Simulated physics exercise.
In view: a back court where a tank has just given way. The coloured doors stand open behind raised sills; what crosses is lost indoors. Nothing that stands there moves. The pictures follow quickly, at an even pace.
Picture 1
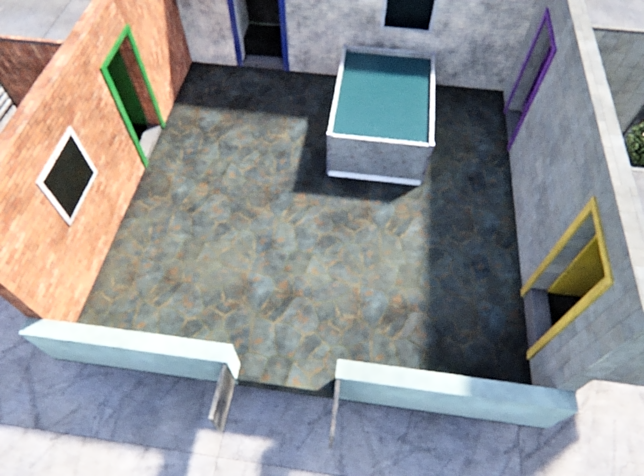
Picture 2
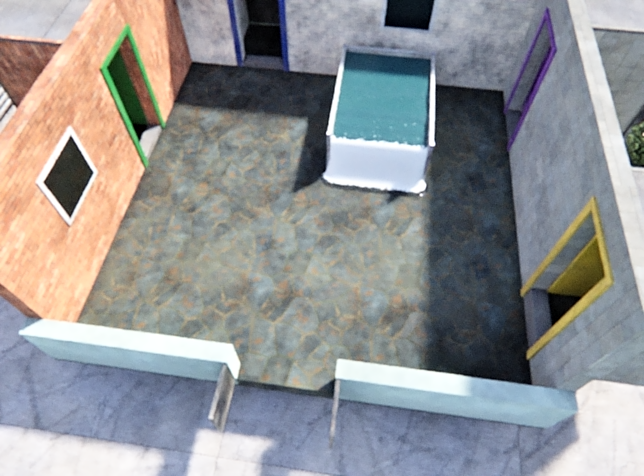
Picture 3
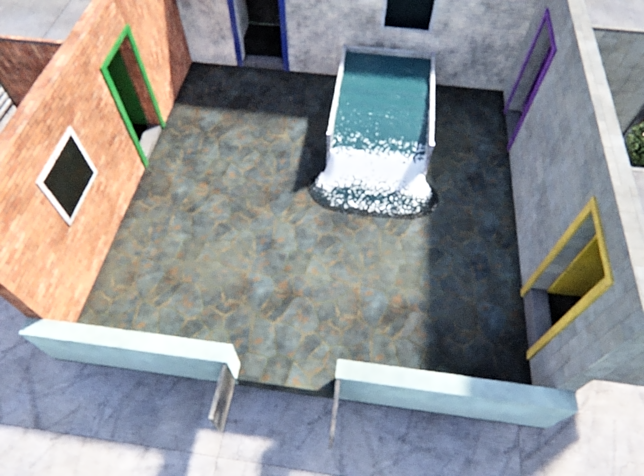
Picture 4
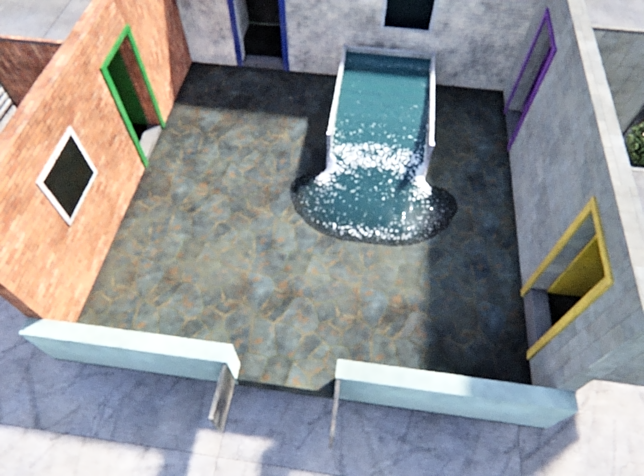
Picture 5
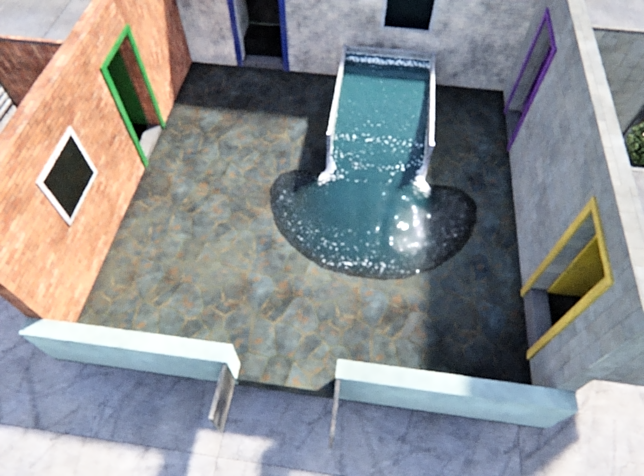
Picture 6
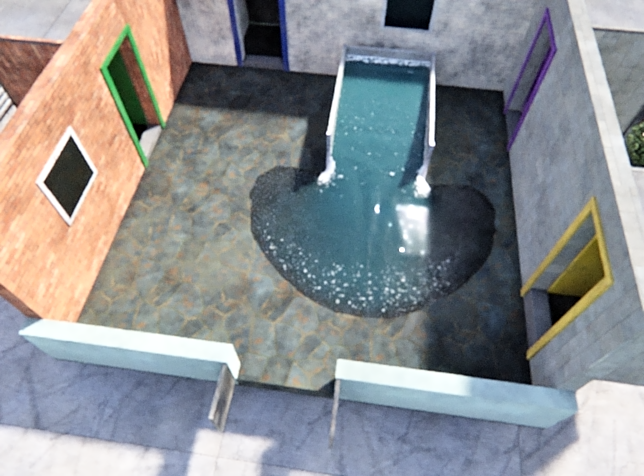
Water sits level in a raised tank at the back of a walled stone court, then bursts through its near side in a white, foaming sheet. It pours onto the paving and fans out into a dark, rounded pool, widening left and right while spreading toward the low front wall.
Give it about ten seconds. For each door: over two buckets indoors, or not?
The green door admits no more than that; the yellow door admits no more than that; the blue door admits no more than that; the purple door admits no more than that.
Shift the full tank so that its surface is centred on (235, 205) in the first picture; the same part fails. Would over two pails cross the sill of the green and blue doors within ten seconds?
The green door is under; the blue door lets more in.
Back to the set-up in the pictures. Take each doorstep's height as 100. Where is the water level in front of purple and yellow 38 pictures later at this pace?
About 30 and 30 per cent.
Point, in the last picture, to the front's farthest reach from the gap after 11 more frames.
At about (81, 340).
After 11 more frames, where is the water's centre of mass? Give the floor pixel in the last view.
Roughly at (374, 229).
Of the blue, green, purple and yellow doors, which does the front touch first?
That is the yellow door.
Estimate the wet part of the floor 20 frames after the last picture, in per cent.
Close to 50 %.
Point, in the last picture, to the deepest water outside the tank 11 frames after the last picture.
Roughly at (528, 402).
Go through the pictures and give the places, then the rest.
In the first frame, still water in the tank at (384, 95).
In the second frame, the front is at (324, 175), out from the gap at (377, 163).
In the third frame, the front is at (314, 192), out from the gap at (376, 166).
In the fourth frame, the front is at (300, 209), out from the gap at (376, 167).
In the fifth frame, the front is at (337, 268), out from the gap at (376, 168).
In the sixth frame, the front is at (390, 313), out from the gap at (376, 169).
A moment on, water covers 45 % of the floor; the green door not reached, the yellow door wet at the sill, nothing in, the blue door not reached, the purple door not reached.
Next, water covers 50 % of the floor; the green door not reached, the yellow door wet at the sill, nothing in, the blue door not reached, the purple door not reached.
Then, water covers 50 % of the floor; the green door not reached, the yellow door under two buckets in, the blue door not reached, the purple door not reached.
Later, water covers 90 % of the floor; the green door wet at the sill, nothing in, the yellow door under two buckets in, the blue door not reached, the purple door wet at the sill, nothing in.
In the end, water covers 100 % of the floor; the green door wet at the sill, nothing in, the yellow door under two buckets in, the blue door wet at the sill, nothing in, the purple door wet at the sill, nothing in.
